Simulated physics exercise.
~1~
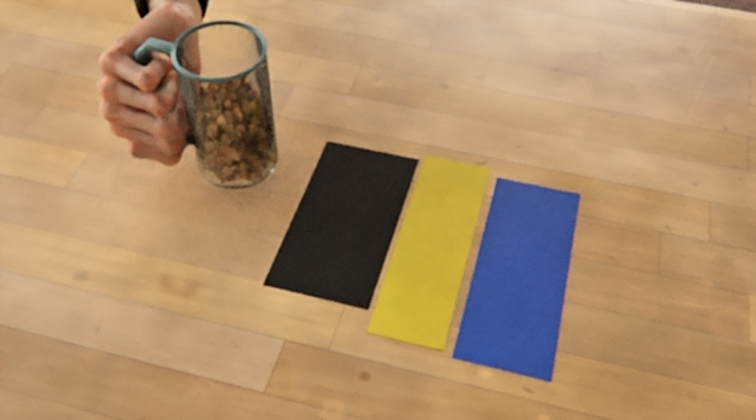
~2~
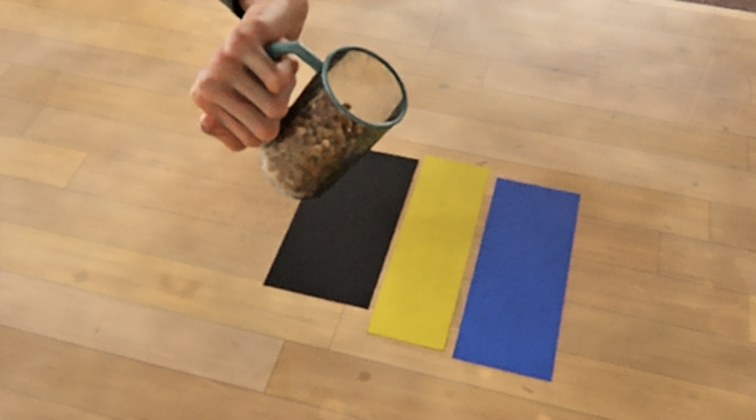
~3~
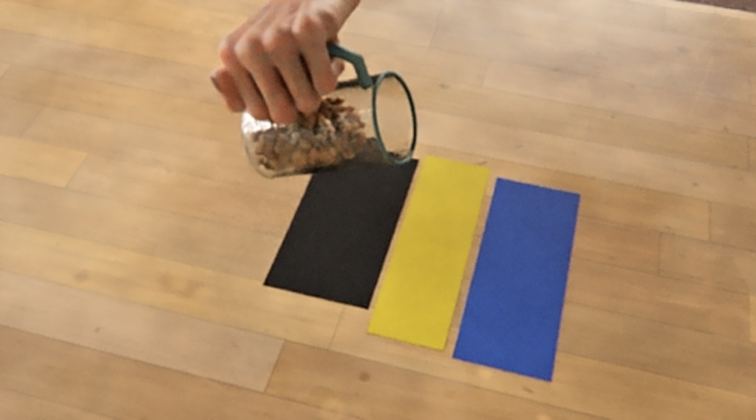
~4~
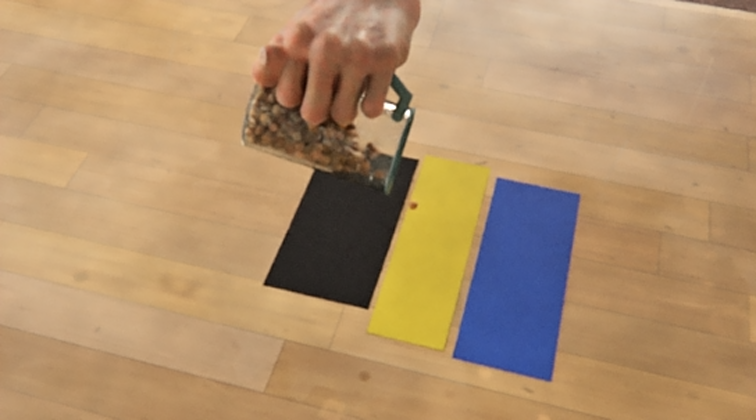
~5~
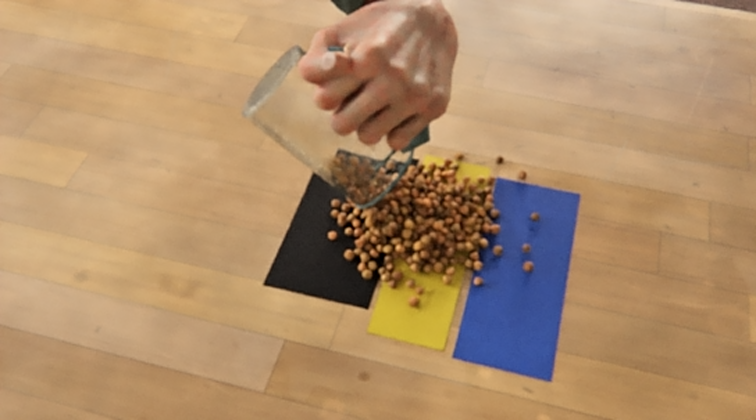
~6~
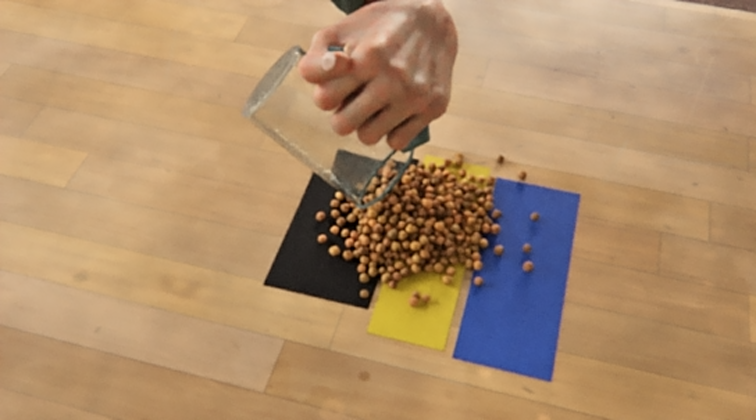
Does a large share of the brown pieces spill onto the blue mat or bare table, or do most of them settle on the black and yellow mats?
Most of them settle on the black and yellow mats, in a heap across the two. Only a few stray pieces end up on the blue mat or on the bare table.
